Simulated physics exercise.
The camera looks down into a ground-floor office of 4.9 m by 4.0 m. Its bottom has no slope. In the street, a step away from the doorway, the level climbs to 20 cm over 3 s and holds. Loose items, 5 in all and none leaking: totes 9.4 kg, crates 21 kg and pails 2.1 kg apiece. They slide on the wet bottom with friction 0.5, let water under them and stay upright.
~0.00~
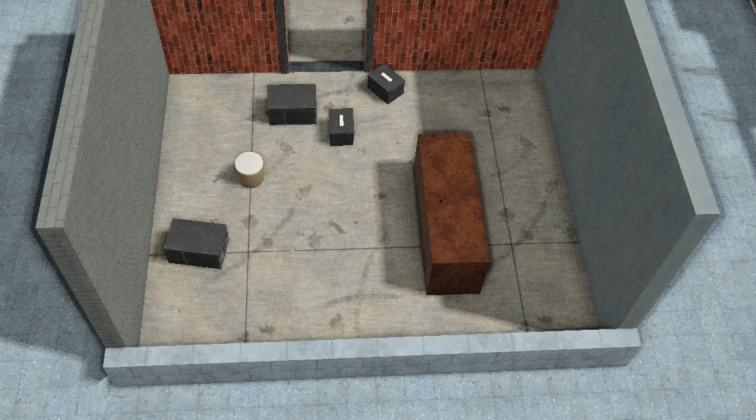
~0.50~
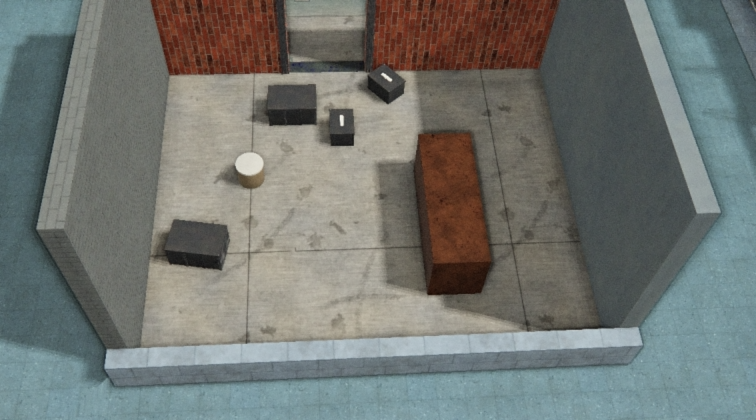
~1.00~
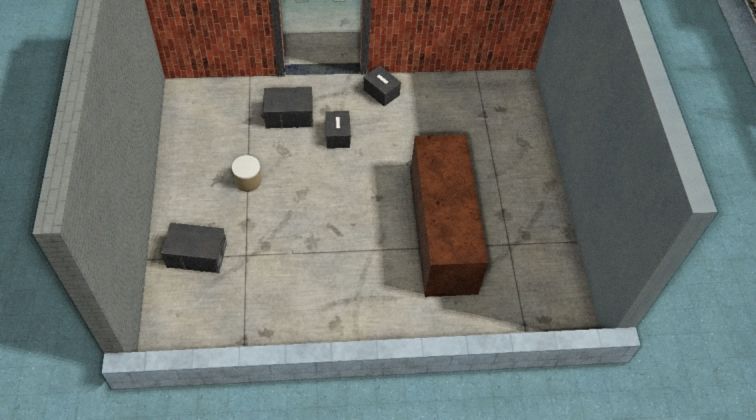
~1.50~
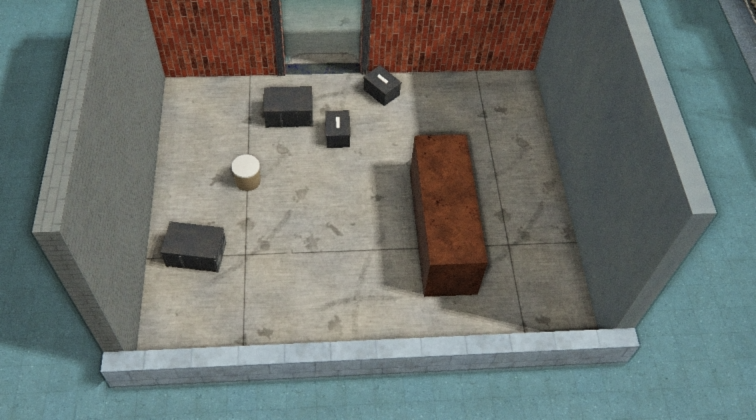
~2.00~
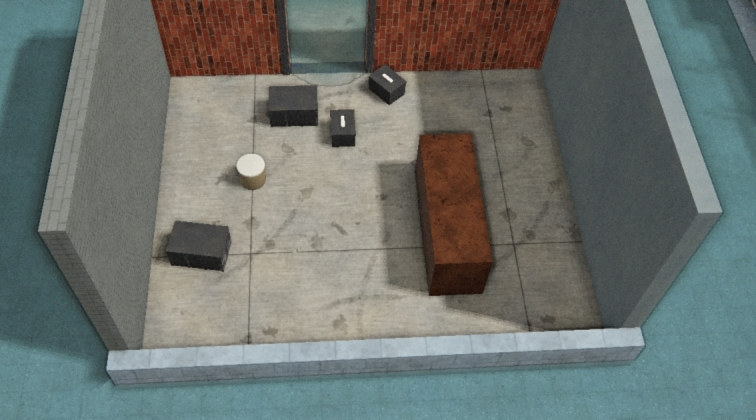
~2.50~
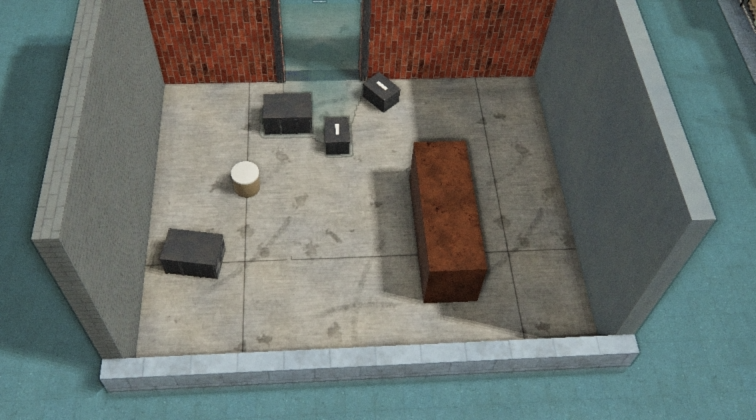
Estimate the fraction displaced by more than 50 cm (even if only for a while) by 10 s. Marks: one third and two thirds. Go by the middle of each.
Share: Between one and two thirds.
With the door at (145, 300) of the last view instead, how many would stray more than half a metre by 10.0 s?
In that case 0 of them.
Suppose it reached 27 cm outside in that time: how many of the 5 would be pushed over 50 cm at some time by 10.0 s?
Then 4.
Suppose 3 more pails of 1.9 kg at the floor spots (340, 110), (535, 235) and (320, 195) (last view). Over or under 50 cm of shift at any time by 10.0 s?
In that order: Past it, less, past it.
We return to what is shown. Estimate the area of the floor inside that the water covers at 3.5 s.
About 3.5 m2.
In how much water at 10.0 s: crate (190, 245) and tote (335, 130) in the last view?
Roughly 6 and 7 cm.
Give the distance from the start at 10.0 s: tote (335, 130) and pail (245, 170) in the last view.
In turn: 300 cm, 10 cm.
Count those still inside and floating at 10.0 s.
At that moment 1.
After 3.5 s 0 of 5 are over 50 cm from their spots; 0 afloat.
After 4.5 s 2 of 5 are over 50 cm from their spots; 0 afloat.
After 7.0 s 2 of 5 are over 50 cm from their spots; 0 afloat.
After 10.0 s 2 of 5 are over 50 cm from their spots, and 2 have been at some point; 1 afloat.
